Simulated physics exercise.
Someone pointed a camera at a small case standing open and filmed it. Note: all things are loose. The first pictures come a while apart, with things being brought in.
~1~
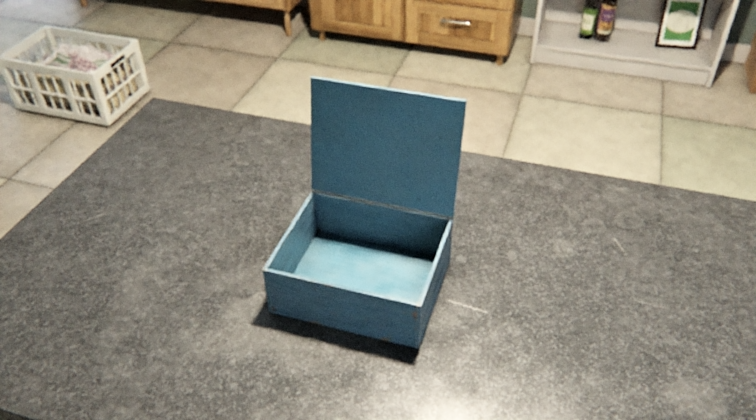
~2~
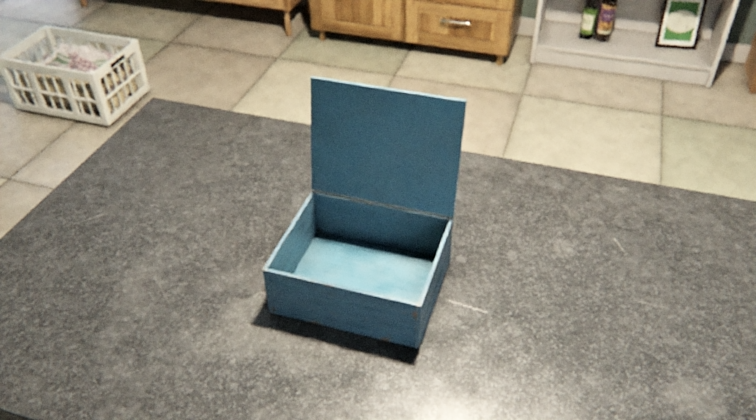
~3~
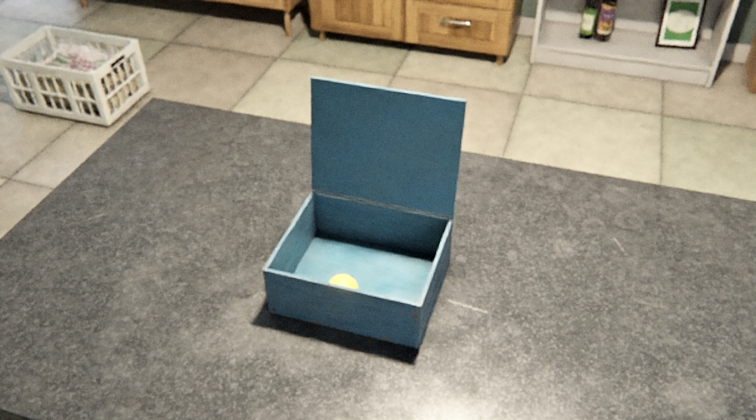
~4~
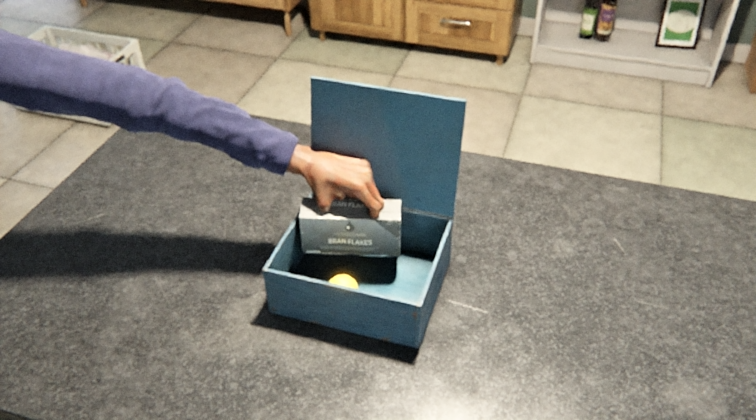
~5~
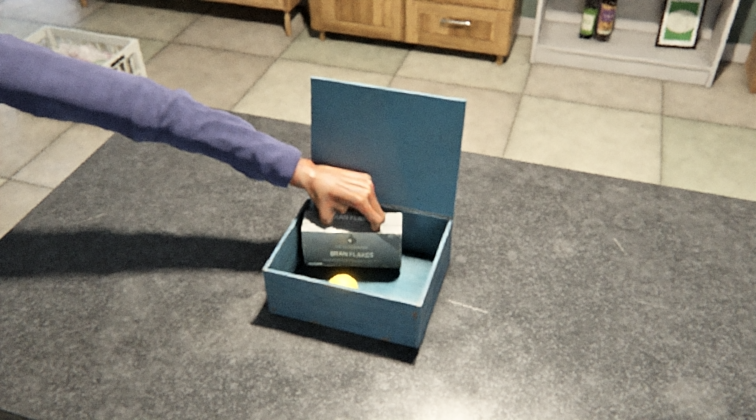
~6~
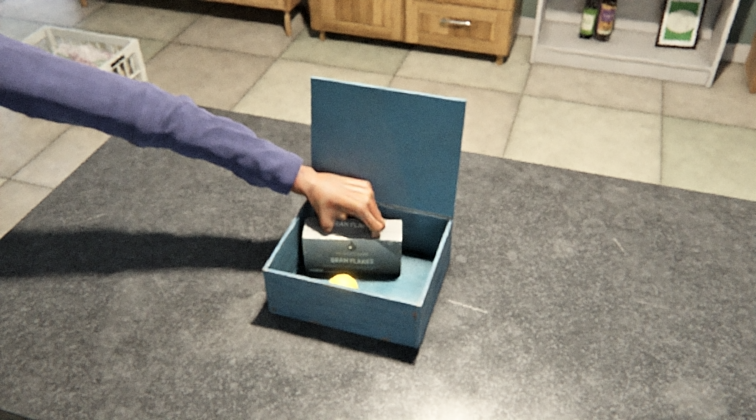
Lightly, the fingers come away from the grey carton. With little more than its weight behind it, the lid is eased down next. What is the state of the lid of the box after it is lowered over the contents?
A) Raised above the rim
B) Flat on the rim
Flat on the rim.
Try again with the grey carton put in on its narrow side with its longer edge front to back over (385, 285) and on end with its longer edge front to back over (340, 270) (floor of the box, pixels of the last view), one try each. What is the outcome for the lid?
Case one: Lid down; case two: Lid left up.
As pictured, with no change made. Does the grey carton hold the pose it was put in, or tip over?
In the end, the grey carton keeps its orientation.
Then, 1.10 s later than the last frame, lid starting down.
Then, 1.60 s later than the last frame, lid 59° above the rim.
Then, 1.90 s later than the last frame, lid 35° above the rim.
Then, 2.20 s later than the last frame, lid 7° above the rim.
When it is over, lid shut; both as before. End places, in pixels of the last picture, grey carton near (354, 246).
